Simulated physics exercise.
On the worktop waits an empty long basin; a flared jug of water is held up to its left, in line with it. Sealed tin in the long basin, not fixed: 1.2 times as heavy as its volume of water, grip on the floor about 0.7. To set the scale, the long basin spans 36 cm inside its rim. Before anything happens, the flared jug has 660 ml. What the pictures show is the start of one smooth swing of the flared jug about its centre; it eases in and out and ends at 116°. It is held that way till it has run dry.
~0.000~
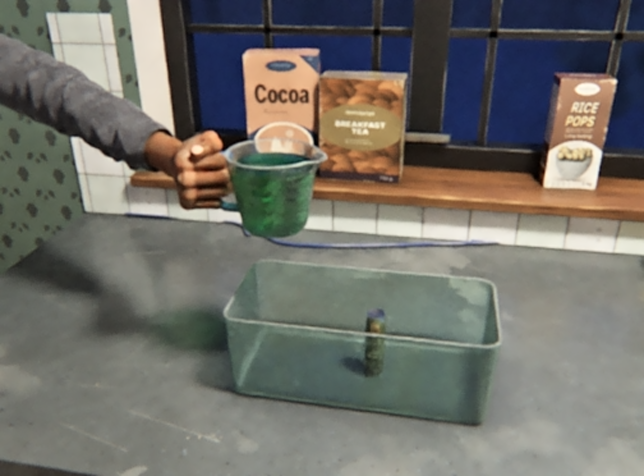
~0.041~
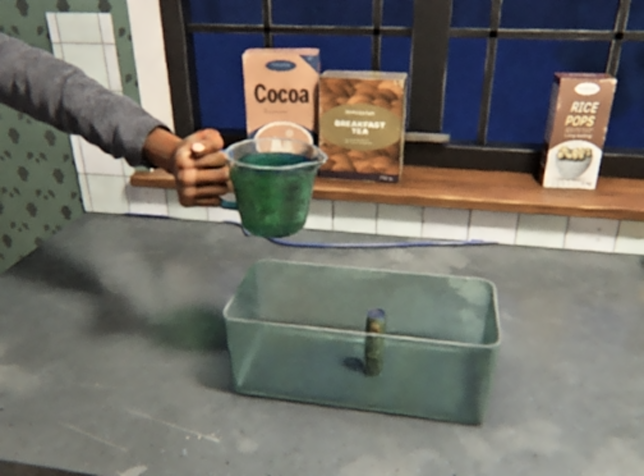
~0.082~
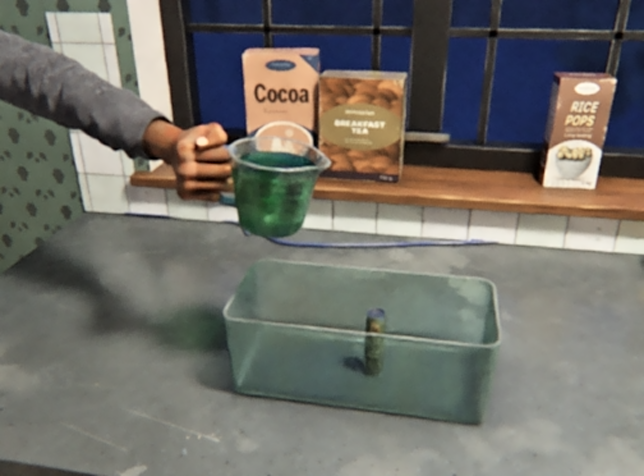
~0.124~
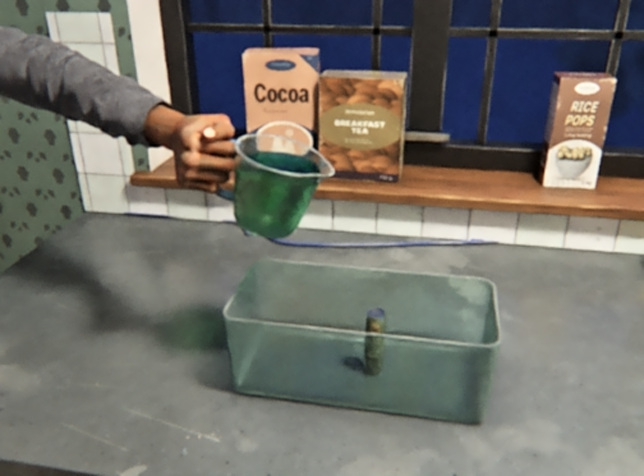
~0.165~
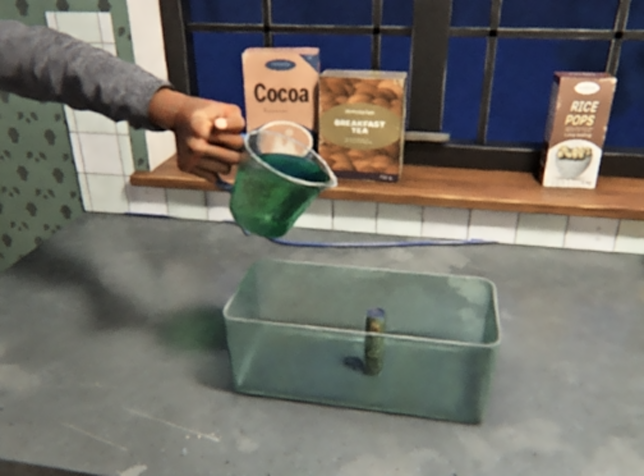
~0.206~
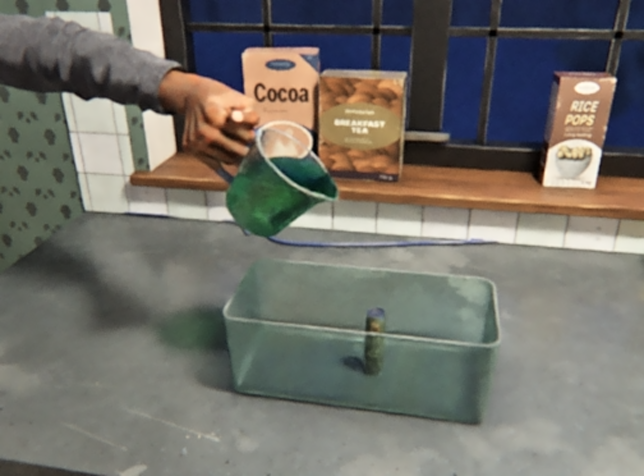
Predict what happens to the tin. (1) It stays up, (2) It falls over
It falls over.
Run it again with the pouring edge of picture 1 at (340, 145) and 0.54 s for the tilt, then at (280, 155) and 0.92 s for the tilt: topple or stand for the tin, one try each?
Try 1: Tipped over; try 2: Still standing.
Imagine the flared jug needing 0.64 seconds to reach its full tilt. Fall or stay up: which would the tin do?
Result: Tin tipped over.
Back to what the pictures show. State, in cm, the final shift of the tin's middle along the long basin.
Looks like roughly 9.0 cm in total.
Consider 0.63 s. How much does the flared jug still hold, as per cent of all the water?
Around 1 in a hundred is still there.
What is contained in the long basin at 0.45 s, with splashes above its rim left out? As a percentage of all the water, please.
At that time the basin holds about 36 per cent of the liquid.
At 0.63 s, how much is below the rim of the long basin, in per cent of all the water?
About 94 %.
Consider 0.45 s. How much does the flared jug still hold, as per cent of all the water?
28 %.
Then, 0.45 s in, the tilt is 111° and 28 per cent is still to pour; the tin stands where it began.
Then, 0.63 s in, the tilt is 116° and 1 per cent is still to pour; the tin leans 9°.
Then, 0.82 s in, the tilt is 116° and 0 per cent is still to pour; the tin lies on its side.
Then, 1.02 s in, the tilt is 116° and 0 per cent is still to pour; the tin lies on its side.
Finally, the tin lies on its side.
